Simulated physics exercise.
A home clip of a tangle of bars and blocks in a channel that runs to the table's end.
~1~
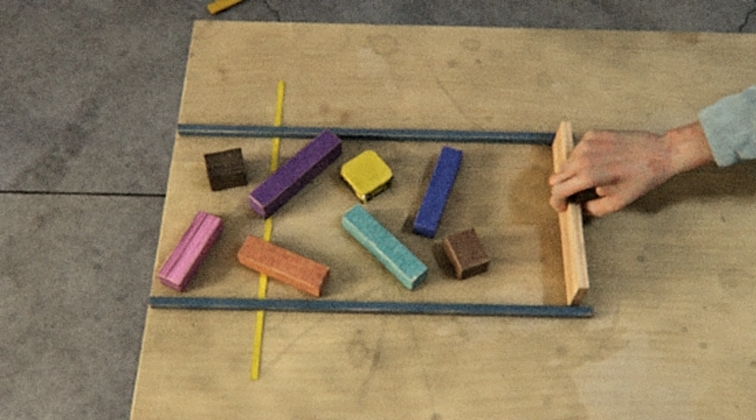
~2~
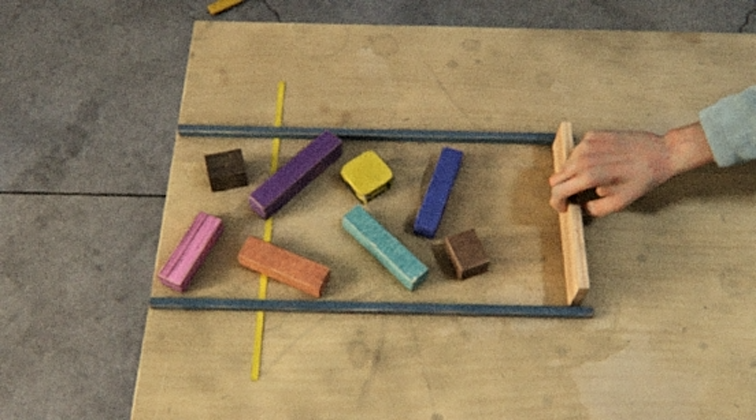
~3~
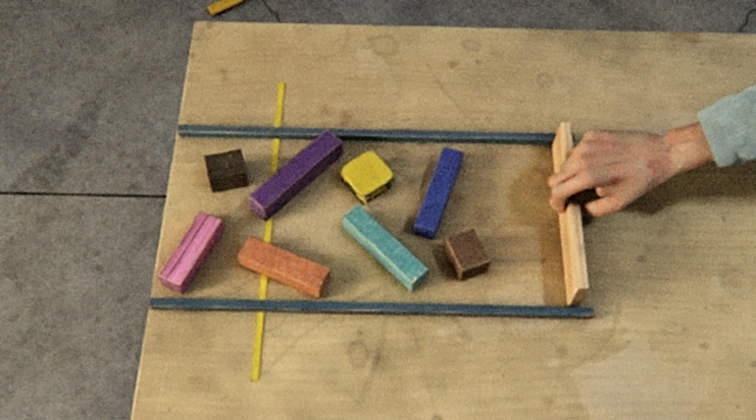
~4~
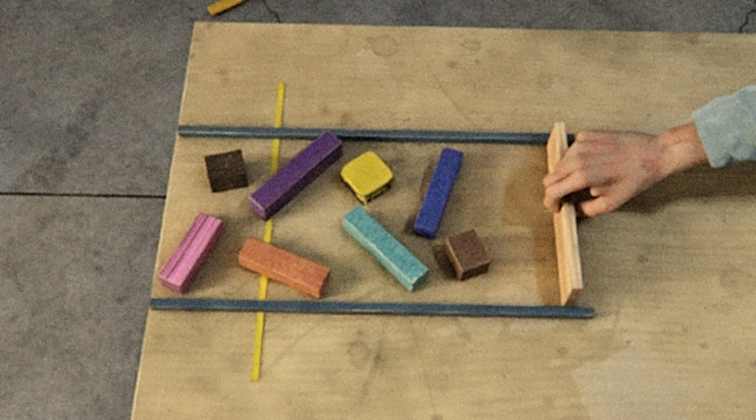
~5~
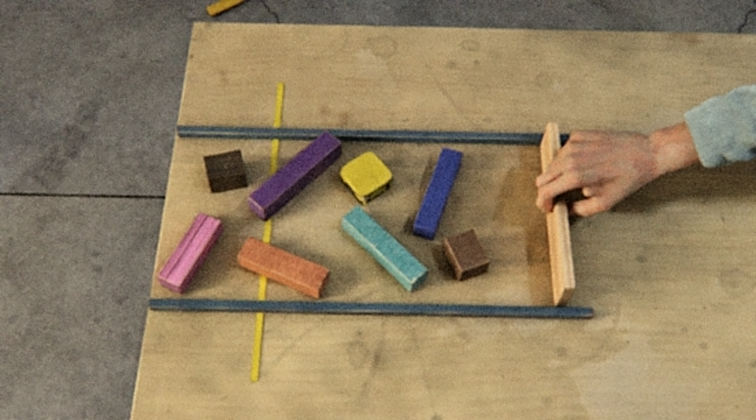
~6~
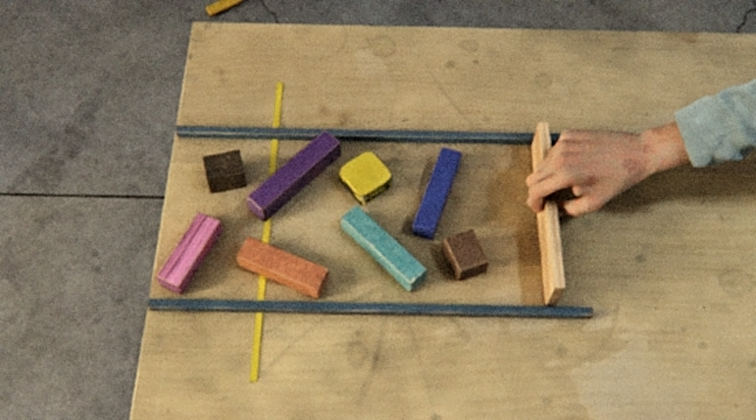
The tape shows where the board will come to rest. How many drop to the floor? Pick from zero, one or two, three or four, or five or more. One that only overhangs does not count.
Outcome: The number that fall off is one or two.
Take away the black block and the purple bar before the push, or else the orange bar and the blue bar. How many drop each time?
First 0, then 0.
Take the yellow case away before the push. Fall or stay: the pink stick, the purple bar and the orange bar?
The pink stick drops off, the purple bar holds on, the orange bar survives.
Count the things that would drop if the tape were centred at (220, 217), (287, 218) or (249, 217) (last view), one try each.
Down on the floor: 4, 1 and 2.
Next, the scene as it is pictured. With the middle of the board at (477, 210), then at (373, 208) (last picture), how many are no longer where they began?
The counts are 1 and 6.
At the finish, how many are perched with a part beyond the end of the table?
Overhanging: 2.
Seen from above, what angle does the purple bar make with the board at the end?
Near 20 degrees.
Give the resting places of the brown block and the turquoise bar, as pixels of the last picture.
First (249, 246), then (210, 255).
Early on, none off yet; pink stick at rest near (190, 252); black block at rest near (225, 172); orange bar at rest near (283, 267).
A while later, none off yet; pink stick at rest near (190, 252); black block at rest near (225, 172); orange bar moving near (279, 269).
Further along, none off yet; pink stick travelled a little near (166, 246); black block travelled about its own width near (196, 164); orange bar travelled about its own width near (216, 261).
Finally, the number that fall off is one or two; lost, black block and pink stick.
